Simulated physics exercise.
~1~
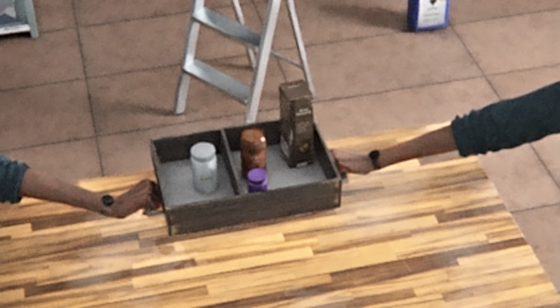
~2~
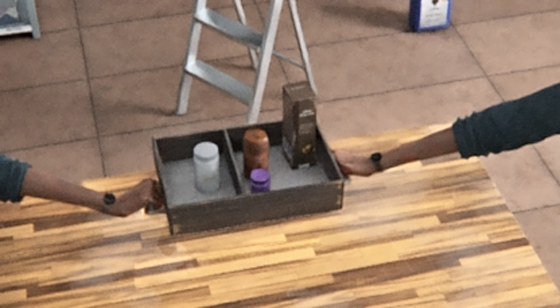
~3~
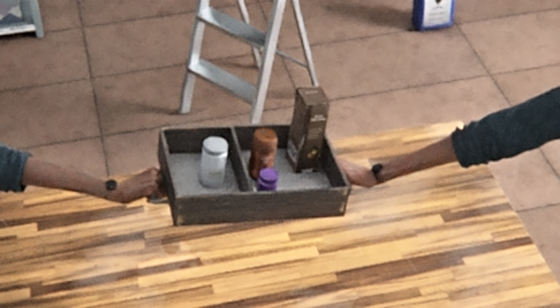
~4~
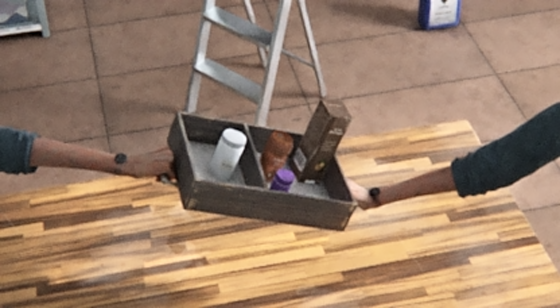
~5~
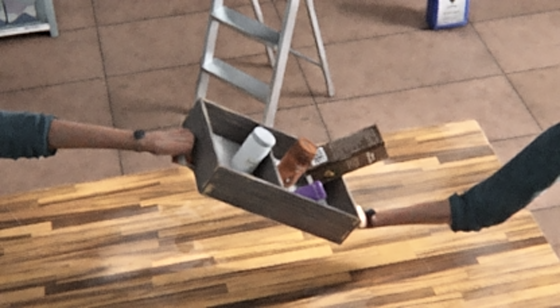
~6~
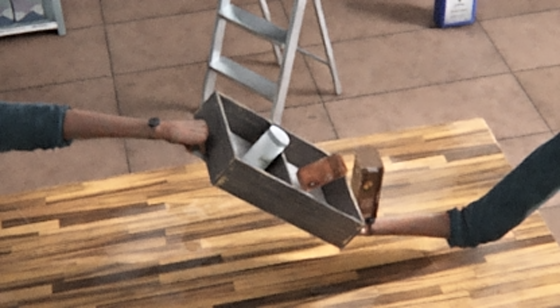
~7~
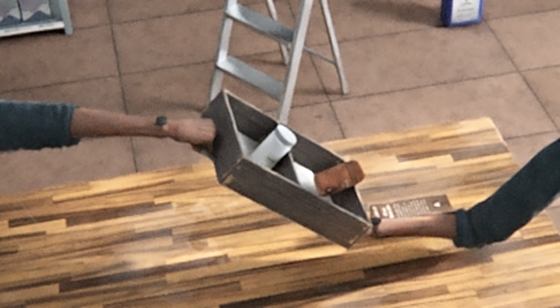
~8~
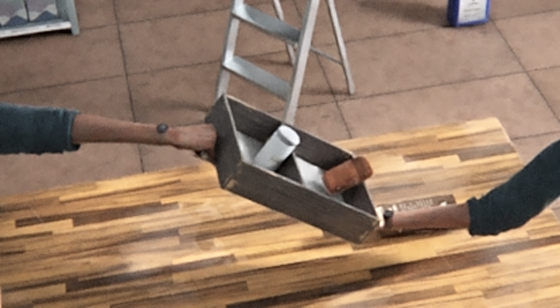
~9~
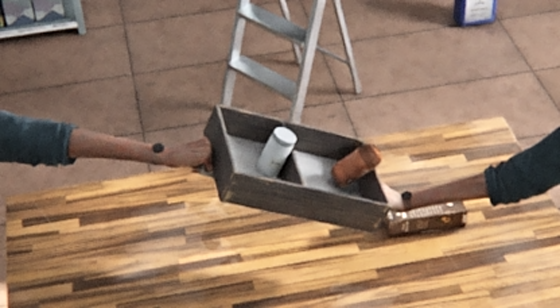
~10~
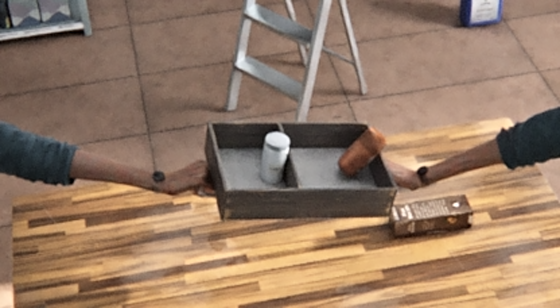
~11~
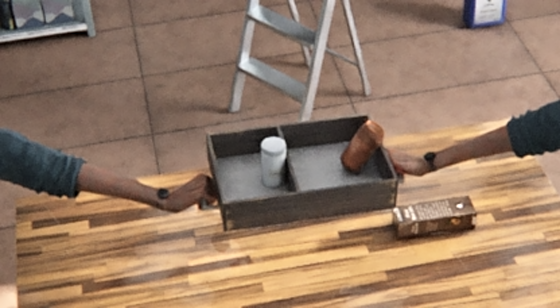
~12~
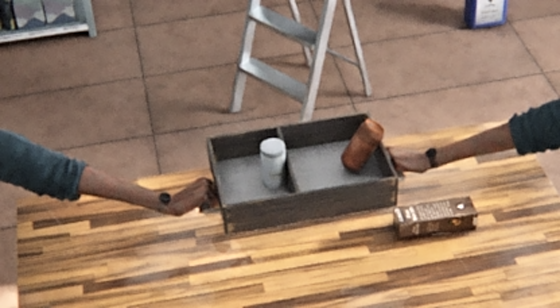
We see two hands hold a divided open crate with a white jar, orange can, purple shaker and brown carton, tipping its right side down until the carton falls onto the wooden surface; they level it, the can leaning, the jar upright and the shaker no longer visible.
